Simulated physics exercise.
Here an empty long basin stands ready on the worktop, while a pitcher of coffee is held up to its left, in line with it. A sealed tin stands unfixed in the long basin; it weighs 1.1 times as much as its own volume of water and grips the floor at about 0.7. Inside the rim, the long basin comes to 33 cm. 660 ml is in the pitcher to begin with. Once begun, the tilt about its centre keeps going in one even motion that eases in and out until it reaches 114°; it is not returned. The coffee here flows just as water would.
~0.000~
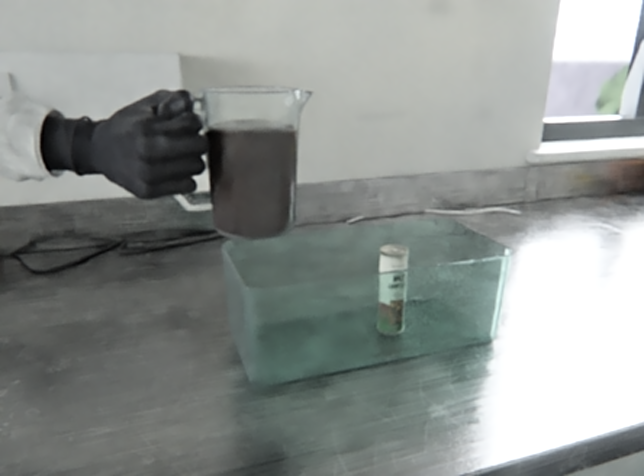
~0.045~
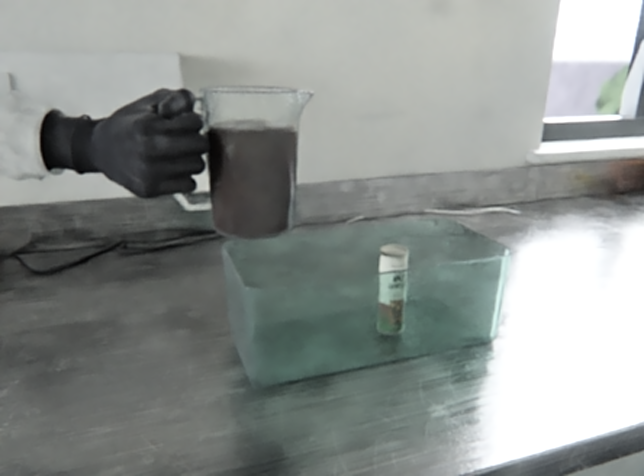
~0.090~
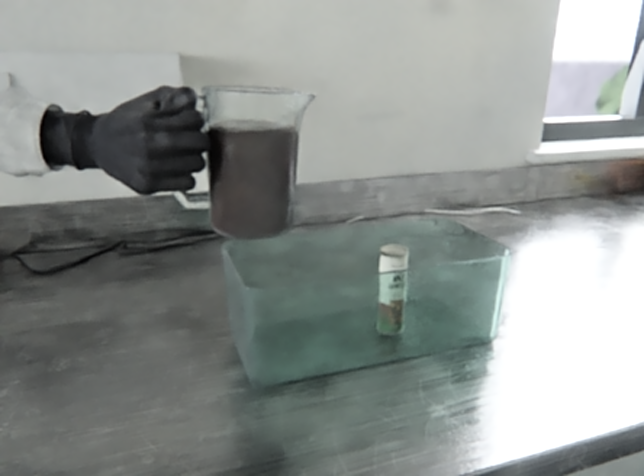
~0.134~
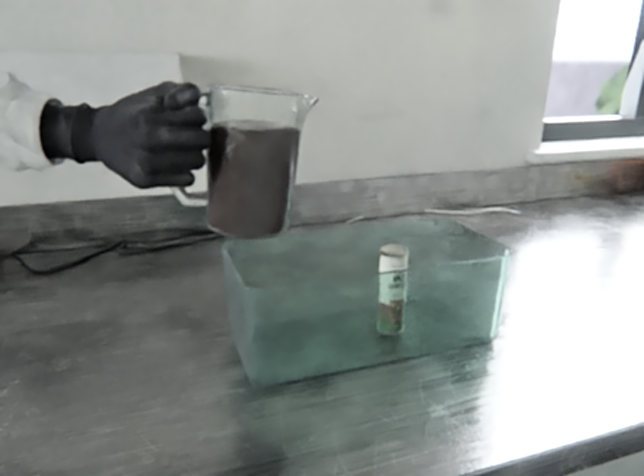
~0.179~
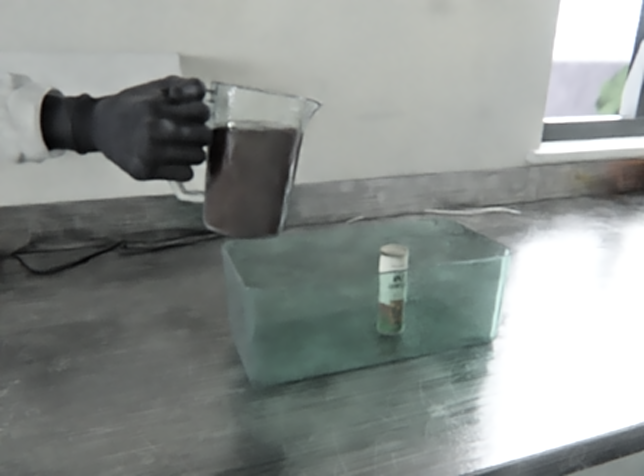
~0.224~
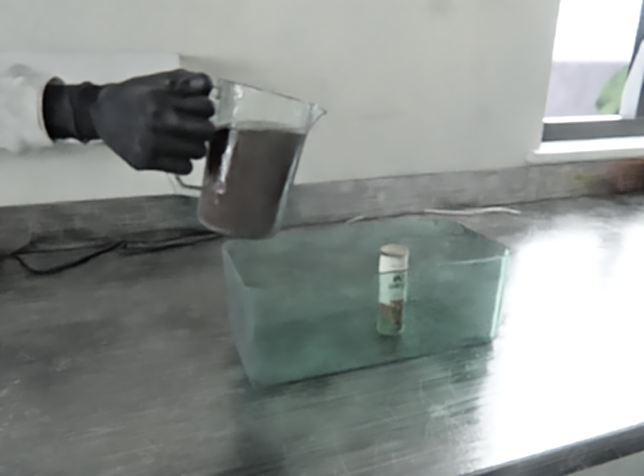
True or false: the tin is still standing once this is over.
True.
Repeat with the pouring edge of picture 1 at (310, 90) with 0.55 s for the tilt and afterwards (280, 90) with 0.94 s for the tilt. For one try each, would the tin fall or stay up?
First it stays on its base; then it stays on its base.
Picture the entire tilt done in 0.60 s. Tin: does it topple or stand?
Then the tin does not tip.
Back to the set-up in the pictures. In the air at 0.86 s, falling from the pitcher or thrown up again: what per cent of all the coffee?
Airborne share: Near 14 %.
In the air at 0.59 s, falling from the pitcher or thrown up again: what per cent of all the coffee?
I'd say close to 12 per cent.
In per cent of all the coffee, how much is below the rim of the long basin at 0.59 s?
Some 3 per cent.
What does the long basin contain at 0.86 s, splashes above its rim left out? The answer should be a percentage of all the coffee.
Reading: Approx. 60 %.
Then, 0.59 s in, the tilt is 79° and 85 per cent is still to pour; the tin stands where it began.
Then, 0.86 s in, the tilt is 112° and 26 per cent is still to pour; the tin stands 1 cm from where it began.
Then, 1.14 s in, the tilt is 114° and 1 per cent is still to pour; the tin stands 1 cm from where it began.
Then, 1.44 s in, the tilt is 114° and 0 per cent is still to pour; the tin stands 1 cm from where it began.
Finally, the tin stands 1 cm from where it began.
